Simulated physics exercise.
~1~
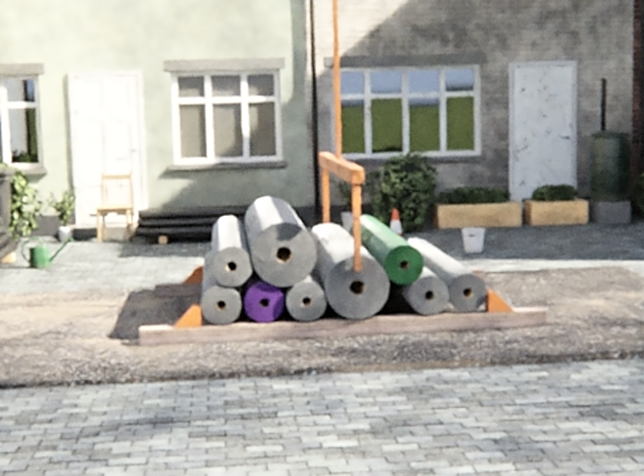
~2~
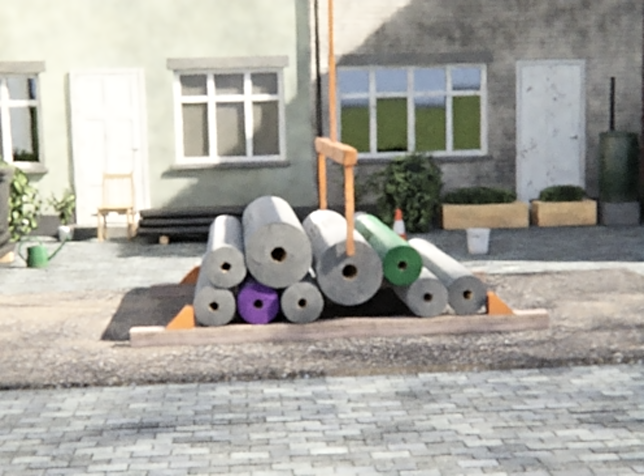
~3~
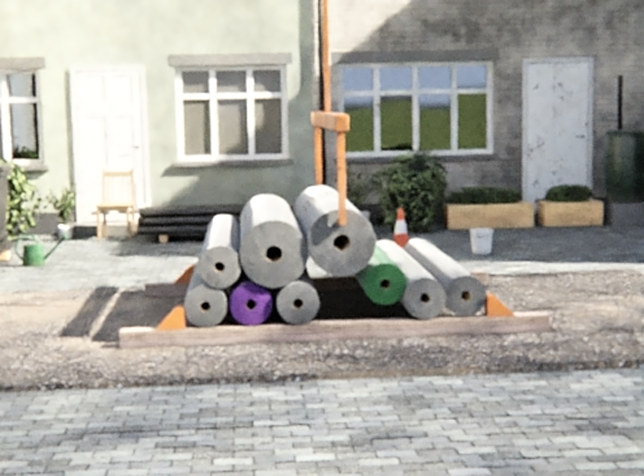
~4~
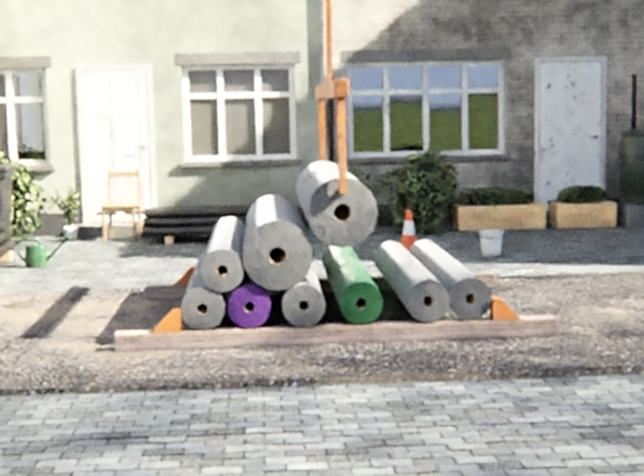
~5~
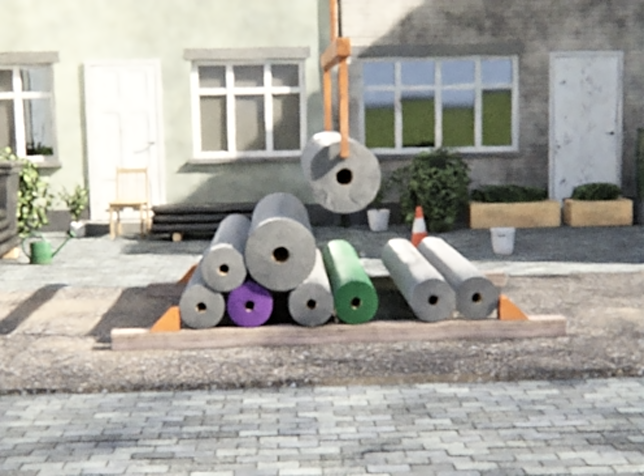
Orange lifting beam raising a large grey roll from a stack, the green roll dropping into the gap, the purple staying put.
